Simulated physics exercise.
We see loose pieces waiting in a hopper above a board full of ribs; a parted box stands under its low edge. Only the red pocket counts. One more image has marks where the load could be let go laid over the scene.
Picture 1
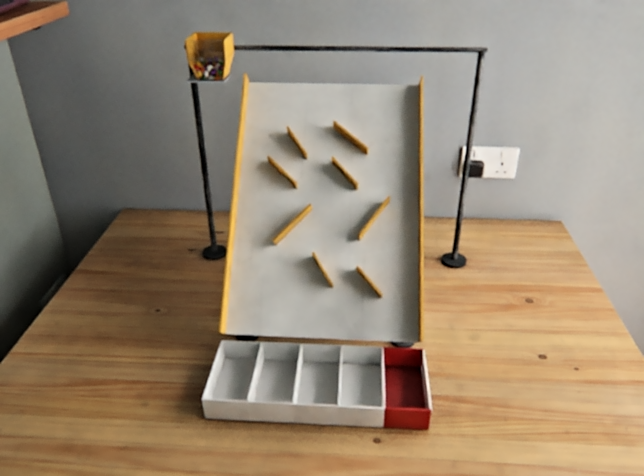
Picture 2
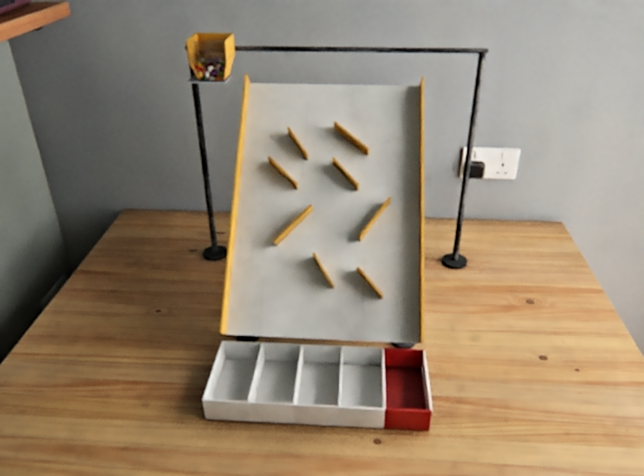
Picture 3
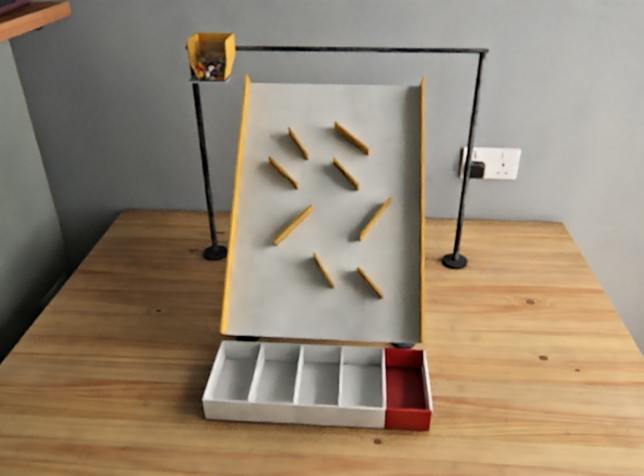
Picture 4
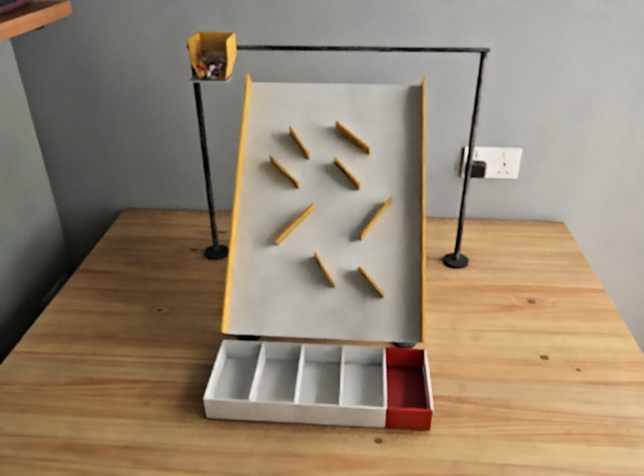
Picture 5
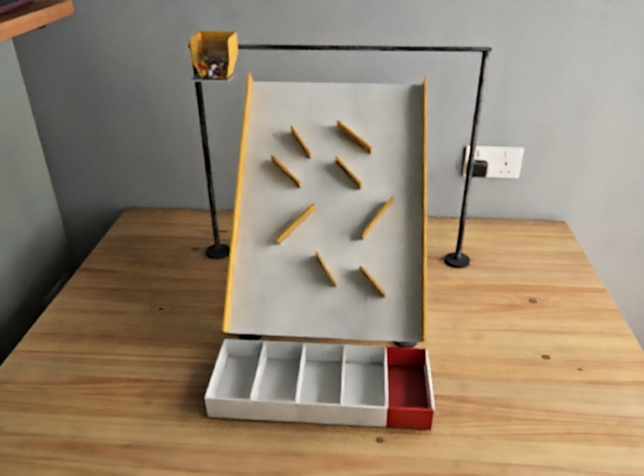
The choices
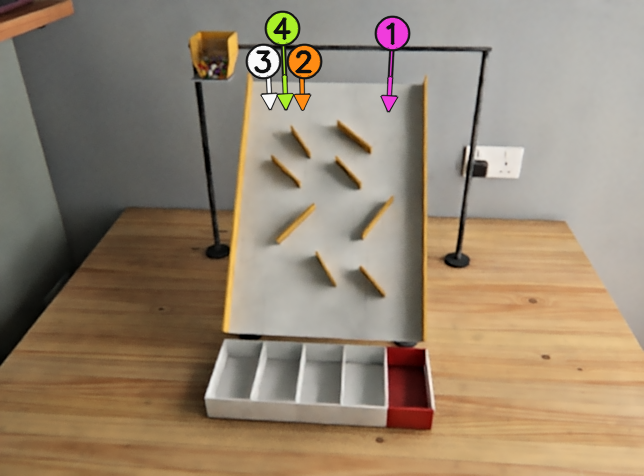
Nothing moves apart from a barely perceptible drift of the view, seen from the front and slightly above, across a wooden table against a grey wall. A small yellow hopper of mixed coloured pieces sits at upper left on a black frame, beside a sloping grey board with yellow edges and eight yellow ribs. Below the board, a white box with four empty pockets and a red one at right stays still.
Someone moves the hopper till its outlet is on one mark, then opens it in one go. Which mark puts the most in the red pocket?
Mark 1 does it best.
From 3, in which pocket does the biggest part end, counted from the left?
The first.
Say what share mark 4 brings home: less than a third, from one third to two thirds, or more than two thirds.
Less than a third.
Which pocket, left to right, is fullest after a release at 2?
It is the fourth one.
On the marked copy, mark 1 meets the board at (388, 105); mark 2 meets the board at (302, 104); mark 3 meets the board at (269, 103); mark 4 meets the board at (285, 103).
If 1 is chosen, about a third in the red pocket, about half in other pockets, a stray few held on the board, a small part outside the box.
If 2 is chosen, a small part in the red pocket, most in other pockets, a stray few held on the board, a small part outside the box.
If 3 is chosen, a stray few in the red pocket, most in other pockets, a small part outside the box.
If 4 is chosen, a stray few in the red pocket, most in other pockets, a small part held on the board, a small part outside the box.
